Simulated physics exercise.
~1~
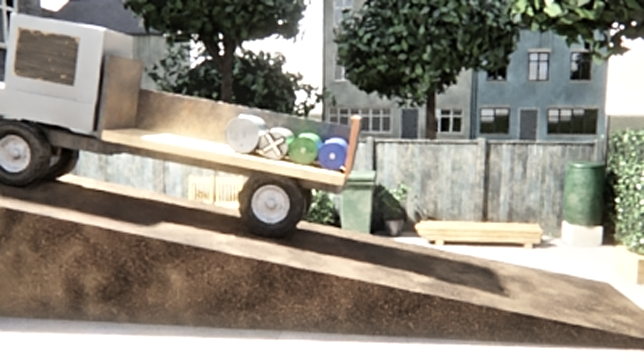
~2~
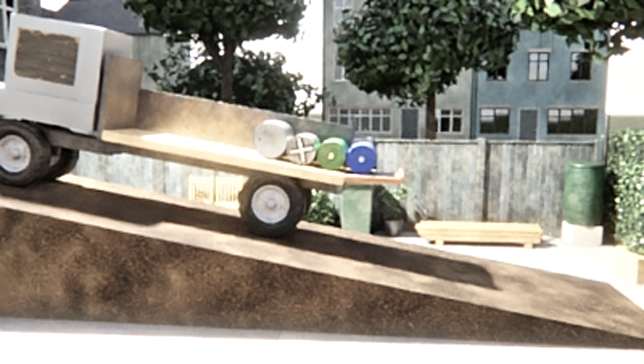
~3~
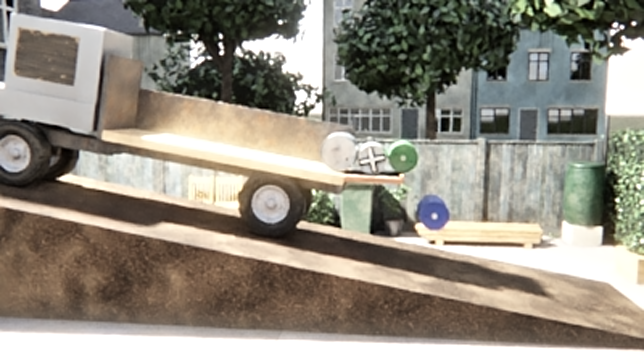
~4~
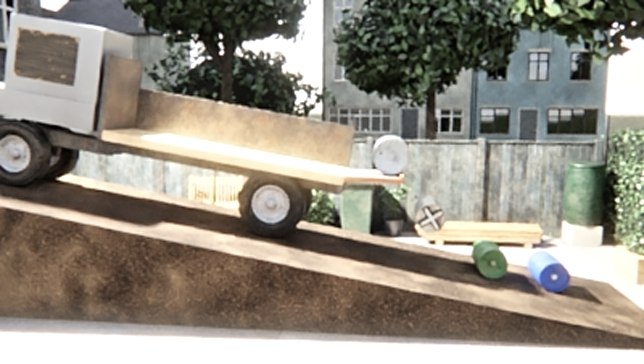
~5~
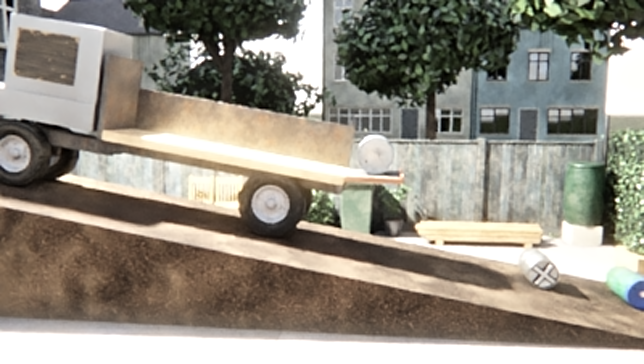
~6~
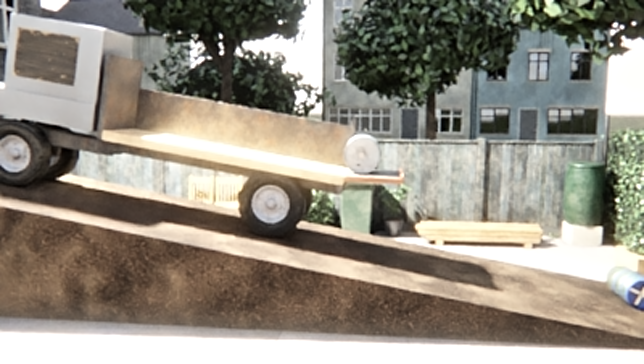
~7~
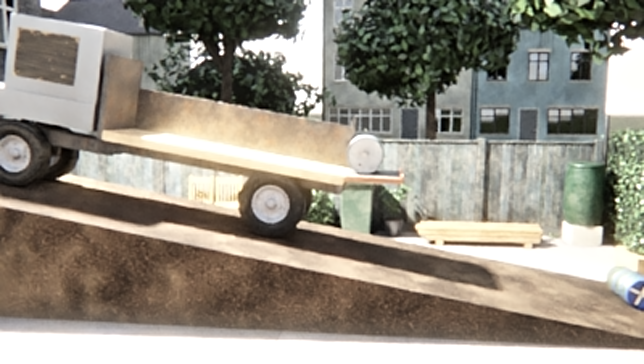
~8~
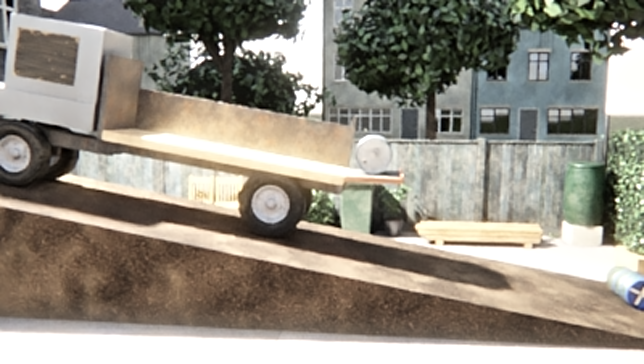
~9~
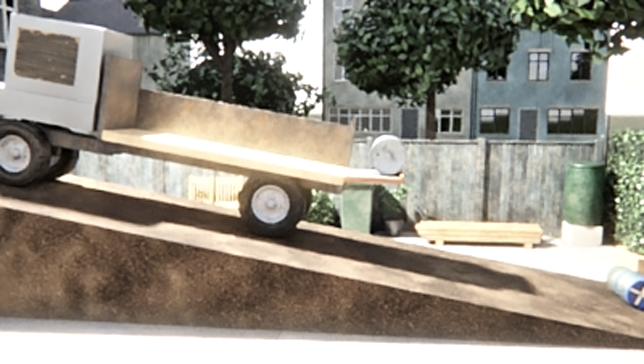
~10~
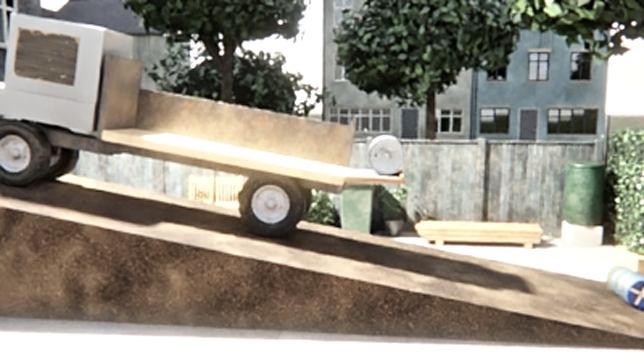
The video shows a pick-up parked nose-up on a ramp as its tailgate drops and four kegs roll right along the bed. The blue, green and cross-marked ones fall off and roll down the slope to the right edge, while the plain white one stays on the lowered tailgate.
